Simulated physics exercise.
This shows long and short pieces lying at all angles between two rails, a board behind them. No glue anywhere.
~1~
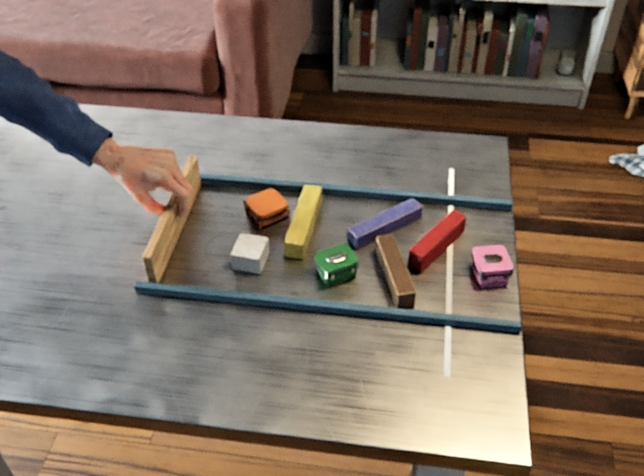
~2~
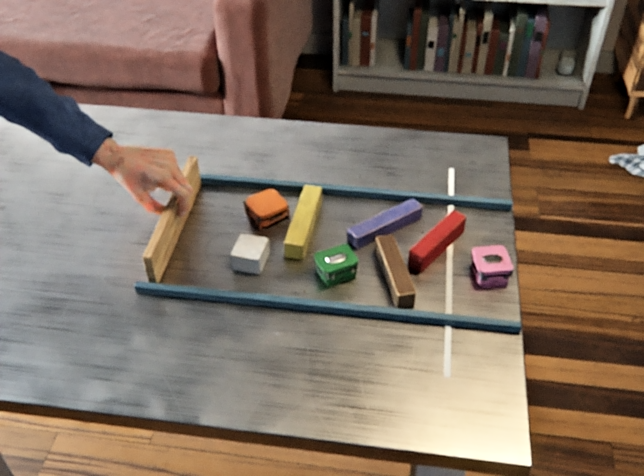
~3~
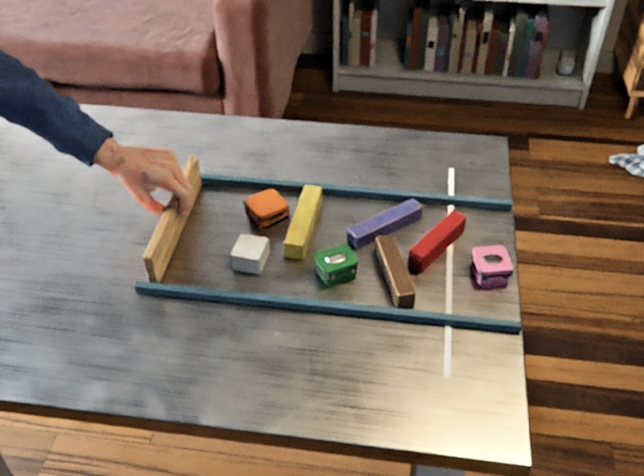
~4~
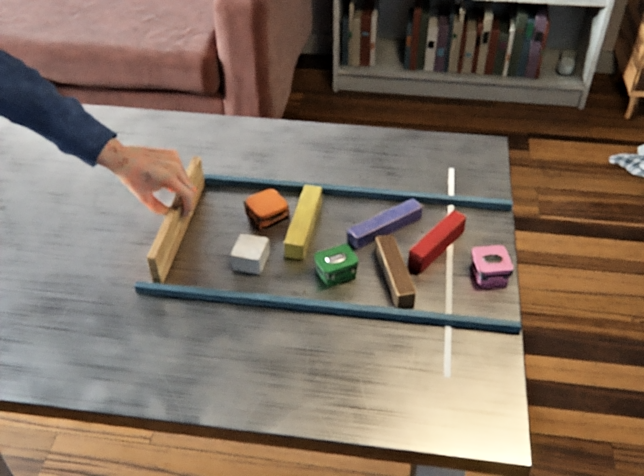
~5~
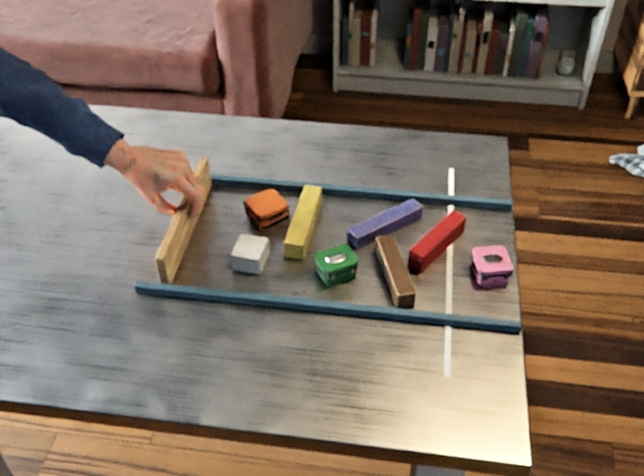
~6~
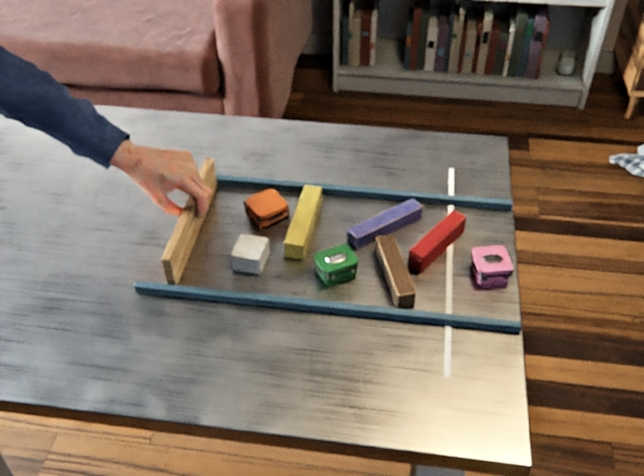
A hand holding a wooden board upright between two blue rails stays almost still, then slides it slightly right toward the white block and orange case, while the coloured bars and cases lying across the table remain unmoved.
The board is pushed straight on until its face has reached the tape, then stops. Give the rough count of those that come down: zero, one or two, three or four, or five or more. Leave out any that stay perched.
Here the number that fall off is three or four.
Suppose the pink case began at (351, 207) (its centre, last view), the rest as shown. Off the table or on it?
It goes over.
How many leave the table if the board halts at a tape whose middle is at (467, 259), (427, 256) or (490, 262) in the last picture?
Try by try, 4, 2 and 6.
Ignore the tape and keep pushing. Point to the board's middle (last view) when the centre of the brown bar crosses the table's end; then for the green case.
Its middle is around (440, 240) and around (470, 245).
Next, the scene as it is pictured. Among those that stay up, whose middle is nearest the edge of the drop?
It is the blue bar.
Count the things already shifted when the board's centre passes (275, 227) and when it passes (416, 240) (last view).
First 3, then 8.
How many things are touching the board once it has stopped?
That makes 2.
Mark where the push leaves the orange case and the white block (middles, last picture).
The orange case stops around (467, 218); the white block around (465, 274).
Early on, none off yet; pink case at rest near (491, 266); red stick at rest near (438, 241); brown bar at rest near (395, 271).
Finally, the number that fall off is three or four; lost, brown bar, red stick and pink case.
